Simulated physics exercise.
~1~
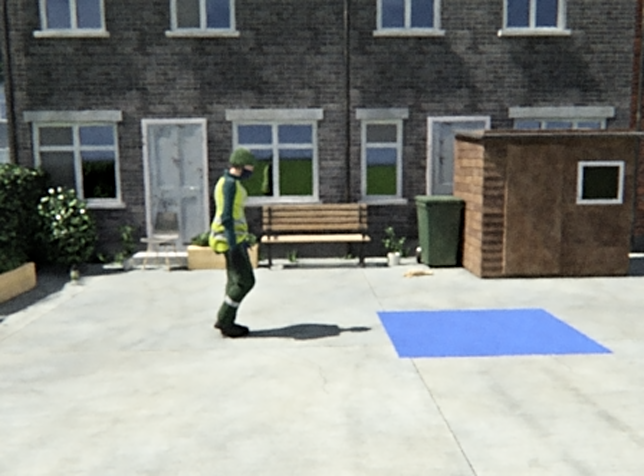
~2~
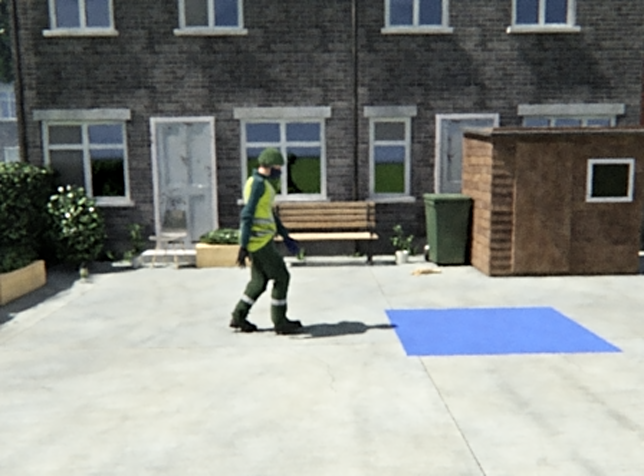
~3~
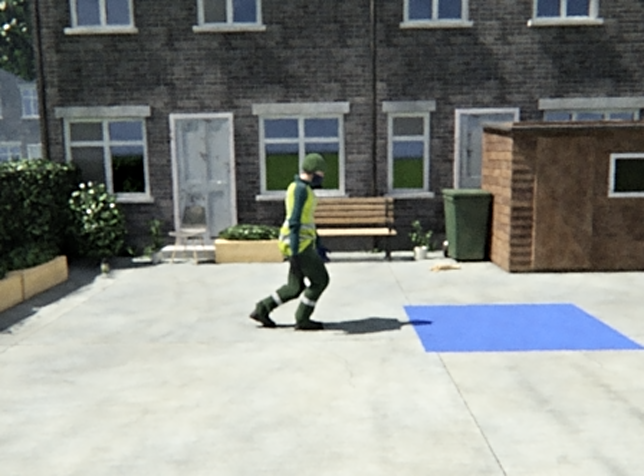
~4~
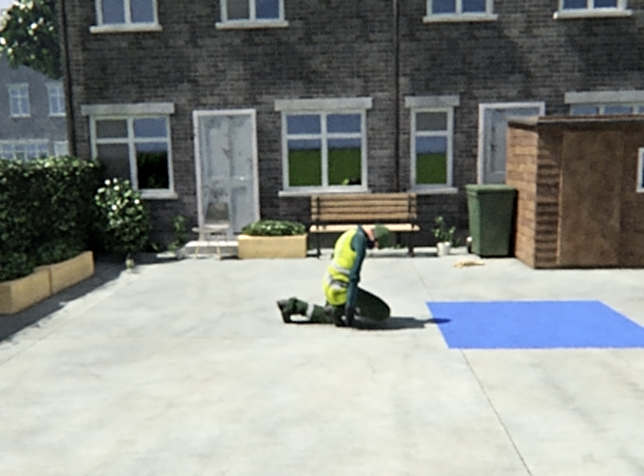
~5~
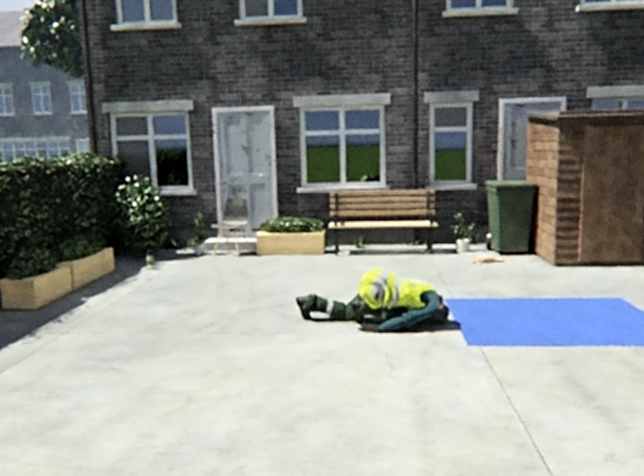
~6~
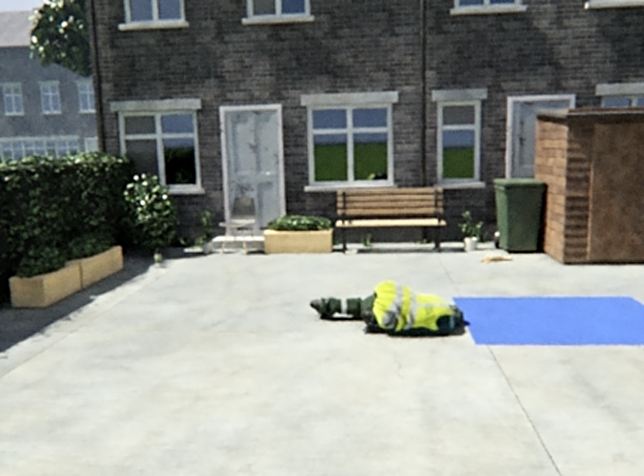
A person in a yellow high-visibility vest, dark green trousers and a green cap walks rightward across a pale paved yard, seen from the front at a slight distance, towards a flat blue mat. Behind stand a dark brick terrace with white-framed windows, a wooden bench, a green bin and a brown shed at right. As the view pans slightly left, bringing in more hedge and planters, the walker sinks to the knees, head bowed. The body folds forward onto the ground and ends lying low, head just short of the mat's near edge.
